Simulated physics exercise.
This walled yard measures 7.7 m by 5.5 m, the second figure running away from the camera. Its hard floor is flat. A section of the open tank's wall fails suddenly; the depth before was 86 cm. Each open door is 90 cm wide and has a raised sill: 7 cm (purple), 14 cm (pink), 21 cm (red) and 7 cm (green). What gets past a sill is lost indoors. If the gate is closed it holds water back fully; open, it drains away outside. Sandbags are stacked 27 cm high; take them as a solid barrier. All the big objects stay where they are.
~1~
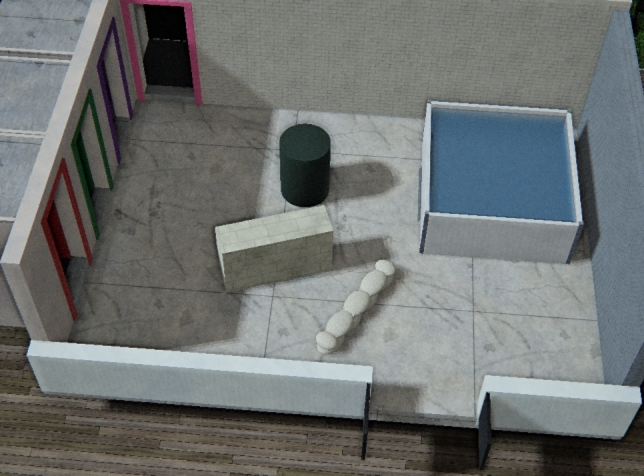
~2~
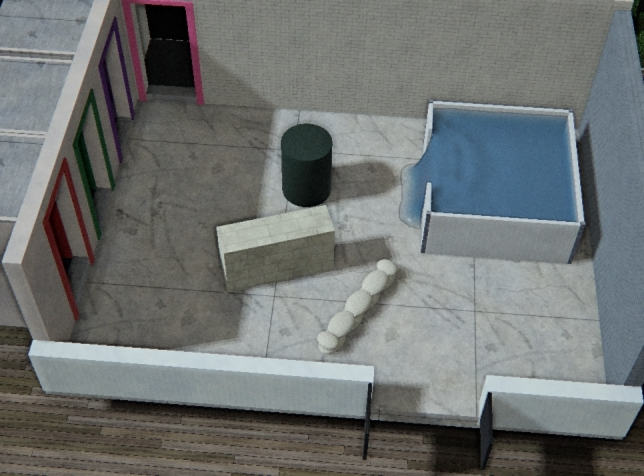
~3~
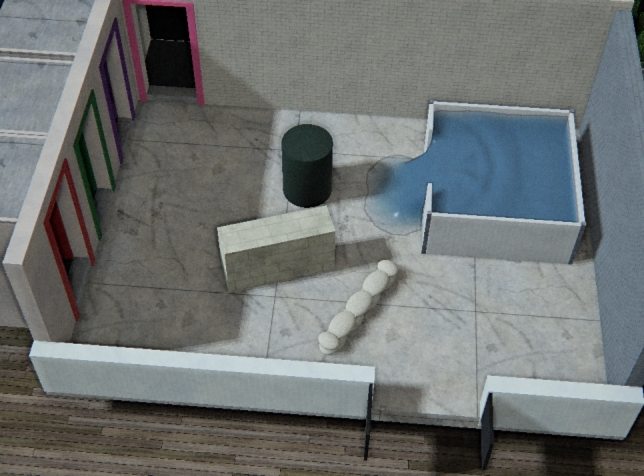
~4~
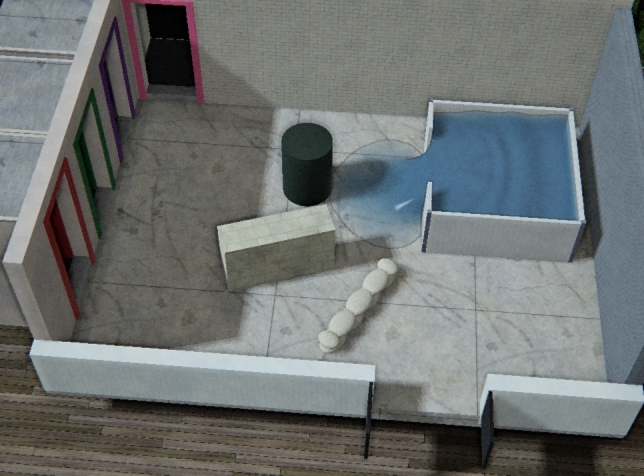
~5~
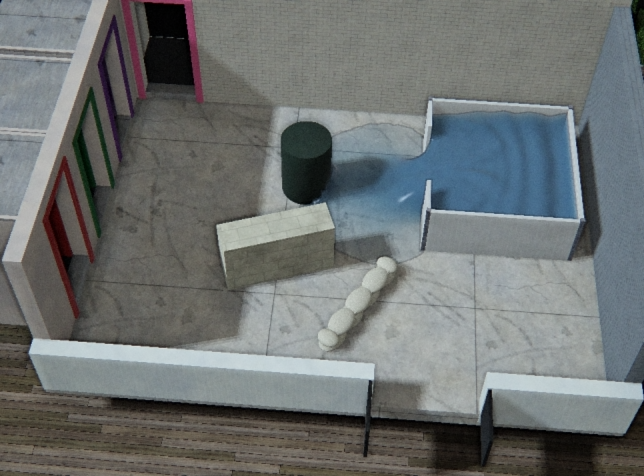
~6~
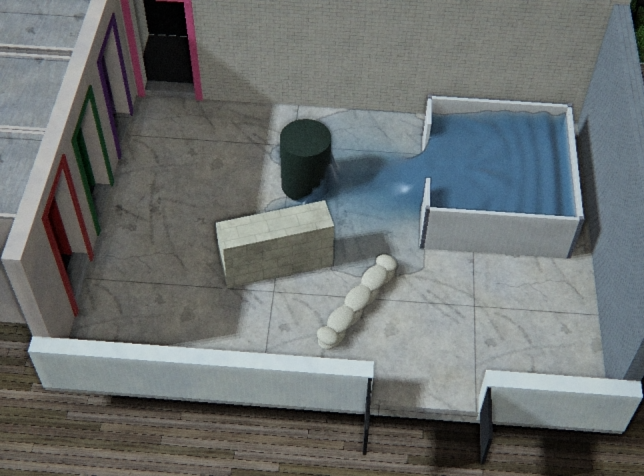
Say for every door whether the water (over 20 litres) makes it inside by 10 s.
The water let in: At the purple door it exceeds the limit; at the pink door it exceeds the limit; at the red door it stays under the limit; at the green door it passes the limit.
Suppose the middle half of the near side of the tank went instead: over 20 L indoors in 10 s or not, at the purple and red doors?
Against that limit: Purple under, red below.
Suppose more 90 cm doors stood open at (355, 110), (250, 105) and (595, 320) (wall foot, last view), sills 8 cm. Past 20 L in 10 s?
In that order: Above, past it, under.
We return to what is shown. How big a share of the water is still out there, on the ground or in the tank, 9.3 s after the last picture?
Roughly 78 in a hundred.
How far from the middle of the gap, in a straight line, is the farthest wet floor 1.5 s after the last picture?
Roughly 6.2 m.
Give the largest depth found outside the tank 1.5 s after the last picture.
About 45 cm.
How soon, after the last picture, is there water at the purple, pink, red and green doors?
Arrival: Purple 1.0 s, pink 0.7 s, red 1.0 s, green 1.1 s.
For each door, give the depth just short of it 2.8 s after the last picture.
In cm: Purple 27, pink 15, red 13, green 22.
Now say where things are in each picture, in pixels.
The first frame shows still water, 86 cm deep, in the open tank at (501, 164).
In the second frame, water pours out at (428, 181) and has run 0.7 m, to (411, 223); typically 13 cm deep outside, 86 cm at the open tank's back.
In the third frame, the front is at (371, 212), 1.0 m from the gap at (428, 183); 1.2 m2 of floor is under water; 86 cm left at the back of the open tank.
In the fourth frame, the front is at (335, 199), 1.5 m from the gap at (428, 182); 2.5 m2 of floor is under water; 86 cm left at the back of the open tank.
In the fifth frame, water pours out at (428, 181) and has run 2.0 m, to a hidden place; typically 7 cm deep outside, 81 cm at the open tank's back.
In the sixth frame, the front is at (276, 153), 2.6 m from the gap at (427, 178); 5.9 m2 of floor is under water; 72 cm left at the back of the open tank.
Then, 0.7 s after the last picture water covers 30 % of the floor and is deepest (53 cm) near (334, 190); purple door not reached, pink door not reached, red door not reached, green door not reached.
Then, 1.5 s after the last picture water covers 50 % of the floor and is deepest (45 cm) near (334, 190); purple door 20 cm at the sill, 5 L in, pink door 11 cm at the sill, 0 L in, red door 18 cm at the sill, 0 L in, green door 12 cm at the sill, 1 L in.
Then, 2.8 s after the last picture water covers 65 % of the floor and is deepest (34 cm) near (334, 190); purple door 27 cm at the sill, 171 L in, pink door 15 cm at the sill, 21 L in, red door 13 cm at the sill, 2 L in, green door 22 cm at the sill, 126 L in.
Then, 5.3 s after the last picture water covers 75 % of the floor and is deepest (22 cm) near (169, 231); purple door 19 cm at the sill, 381 L in, pink door 20 cm at the sill, 54 L in, red door 14 cm at the sill, 2 L in, green door 19 cm at the sill, 251 L in.
Then, 9.3 s after the last picture water covers 95 % of the floor and is deepest (18 cm) near (571, 126); purple door 13 cm at the sill, 500 L in, pink door 10 cm at the sill, 70 L in, red door 12 cm at the sill, 2 L in, green door 12 cm at the sill, 364 L in.
